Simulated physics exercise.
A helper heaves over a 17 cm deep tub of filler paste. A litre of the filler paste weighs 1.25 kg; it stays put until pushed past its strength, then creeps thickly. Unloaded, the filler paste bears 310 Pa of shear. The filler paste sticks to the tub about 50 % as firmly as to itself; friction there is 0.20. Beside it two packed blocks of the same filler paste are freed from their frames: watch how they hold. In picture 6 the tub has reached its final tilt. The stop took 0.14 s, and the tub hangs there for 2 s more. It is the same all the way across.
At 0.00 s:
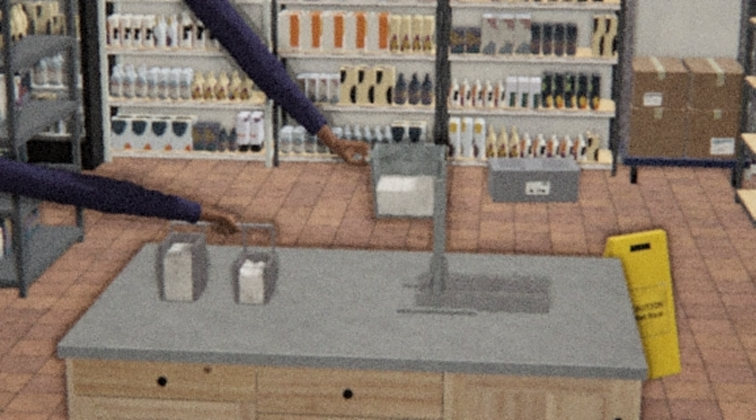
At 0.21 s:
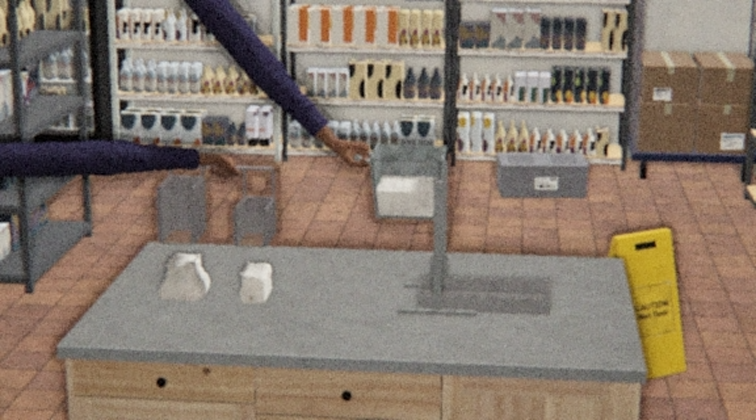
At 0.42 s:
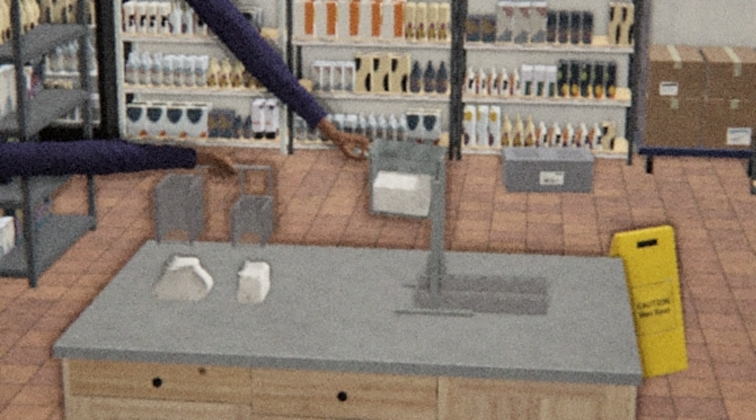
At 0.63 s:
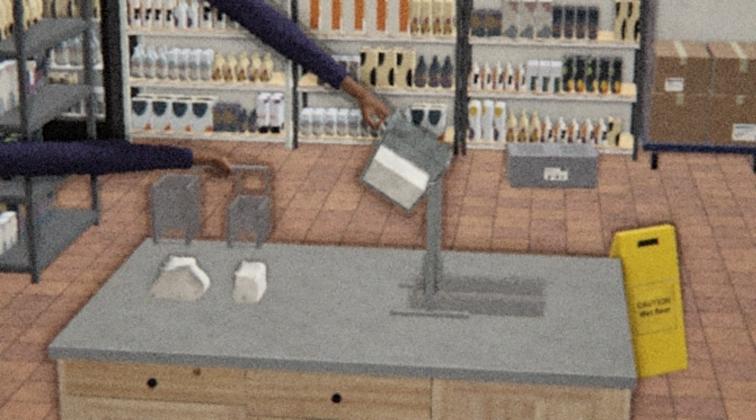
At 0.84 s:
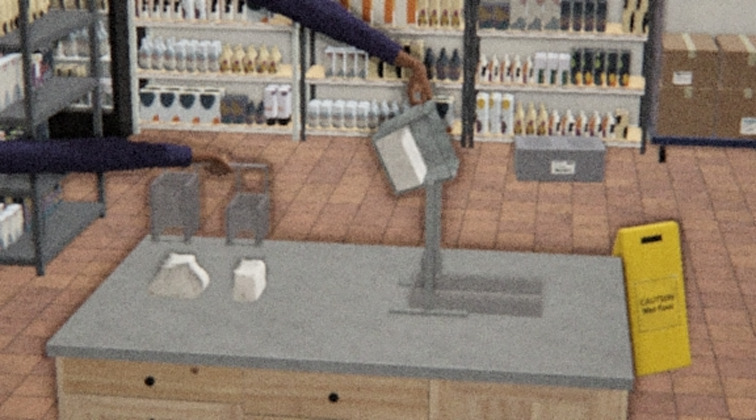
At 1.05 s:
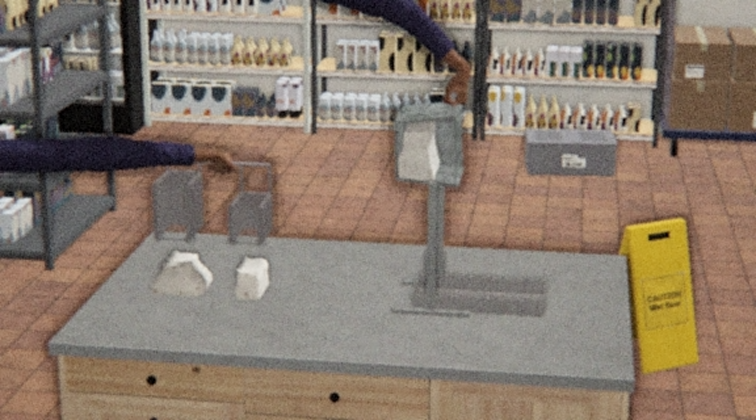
Two dark-sleeved arms reach in from the left over a grey-topped wooden counter in a shop, seen from slightly above, with stocked shelves, cardboard boxes and a yellow caution sign around it. One hand lifts two clear box-shaped moulds off two whitish blocks, and the larger block slumps. The other hand turns a clear tub of white paste onto its side on a grey stand, while the view drifts slightly.
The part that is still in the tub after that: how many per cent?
About 88 %.
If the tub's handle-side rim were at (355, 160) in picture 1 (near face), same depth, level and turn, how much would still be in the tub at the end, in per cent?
Then about 55 %.
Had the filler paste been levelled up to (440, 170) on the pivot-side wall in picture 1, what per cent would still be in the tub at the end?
It would be near 40 %.
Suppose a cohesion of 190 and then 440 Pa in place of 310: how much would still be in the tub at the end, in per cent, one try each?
In turn about 60 %, 100 %.
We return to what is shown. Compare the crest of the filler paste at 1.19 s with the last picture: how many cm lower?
Roughly 4 cm.
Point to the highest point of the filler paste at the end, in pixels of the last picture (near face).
Around (437, 157).
By 1.19 s, the tub is at 88 degrees and holds 100 %.
By 1.36 s, the tub is at 88 degrees and holds 94 %.
By 1.53 s, the tub is at 88 degrees and holds 90 %.
By 1.70 s, the tub is at 88 degrees and holds 88 %.
By 3.05 s, at the end, the tub is at 88 degrees and holds 88 %.
